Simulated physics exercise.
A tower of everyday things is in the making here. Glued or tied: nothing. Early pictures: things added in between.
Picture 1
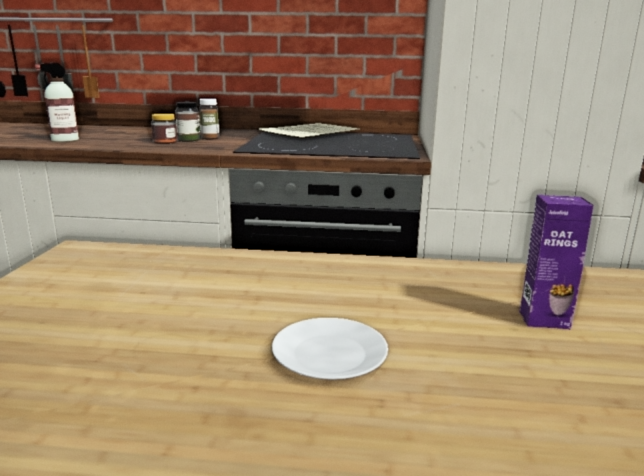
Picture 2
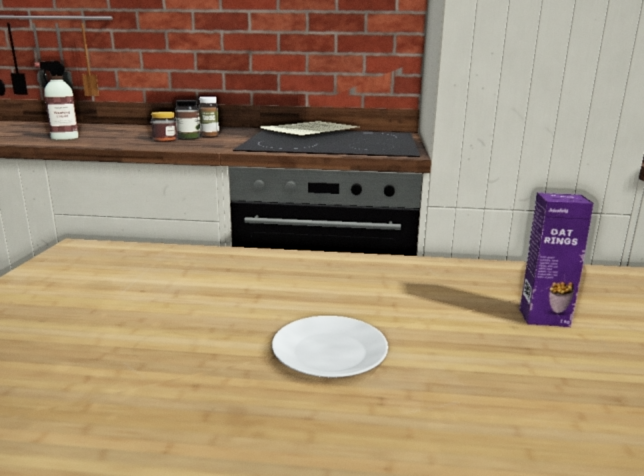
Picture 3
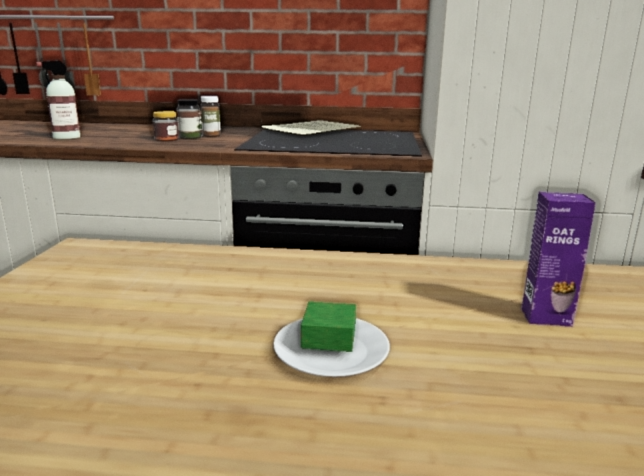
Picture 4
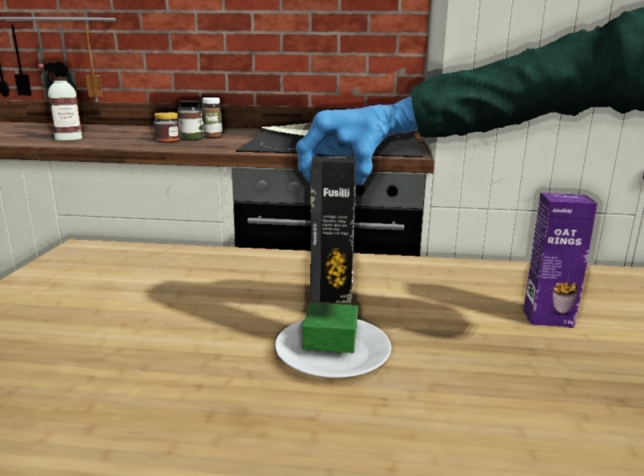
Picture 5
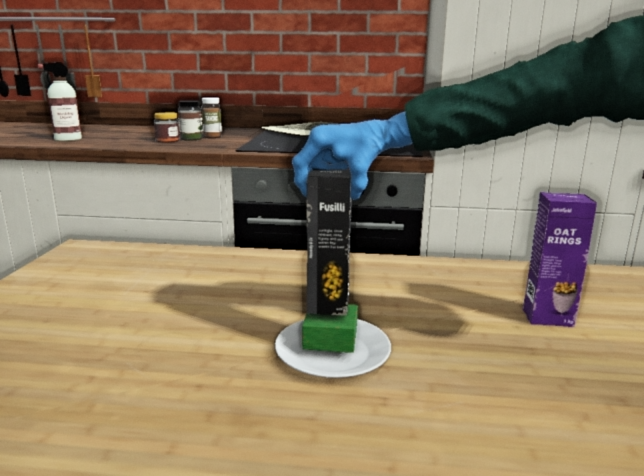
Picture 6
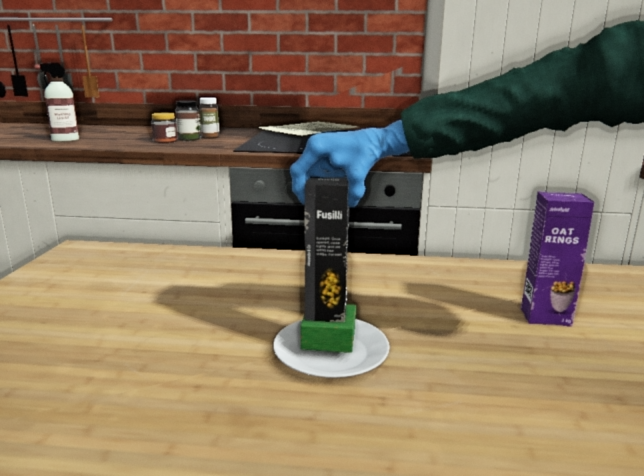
To begin with, an empty white plate sits on a wooden table, with a purple oat rings carton standing to its right. A green block then appears on the plate. A blue-gloved hand reaching in from the right holds a black fusilli carton upright above the block, lowers it slightly and sets it down, still gripping its top.
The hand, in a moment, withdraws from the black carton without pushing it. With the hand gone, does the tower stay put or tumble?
The tower stays put.
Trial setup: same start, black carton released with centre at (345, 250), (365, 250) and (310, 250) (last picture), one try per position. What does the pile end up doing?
The pile does not fall at first, goes down second and does not fall third.
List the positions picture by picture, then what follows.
In the first picture, the last thing is not in view yet.
In the second picture, the last thing is not in view yet; purple carton (554, 260).
In the third picture, the last thing is not in view yet; white plate (332, 347).
In the fourth picture, still above its spot; black carton (333, 229); green block (331, 327).
In the fifth picture, still above its spot; black carton (329, 243); purple carton (557, 260).
In the sixth picture, set down, still held; black carton (327, 250); white plate (331, 348).
Then, 0.20 s after the last picture, nothing has stirred.
Then, 0.50 s after the last picture, black carton resting near (327, 251).
At rest, all 4 in place. Seen from the same camera at the end, black carton near (327, 251). The pile stays up.
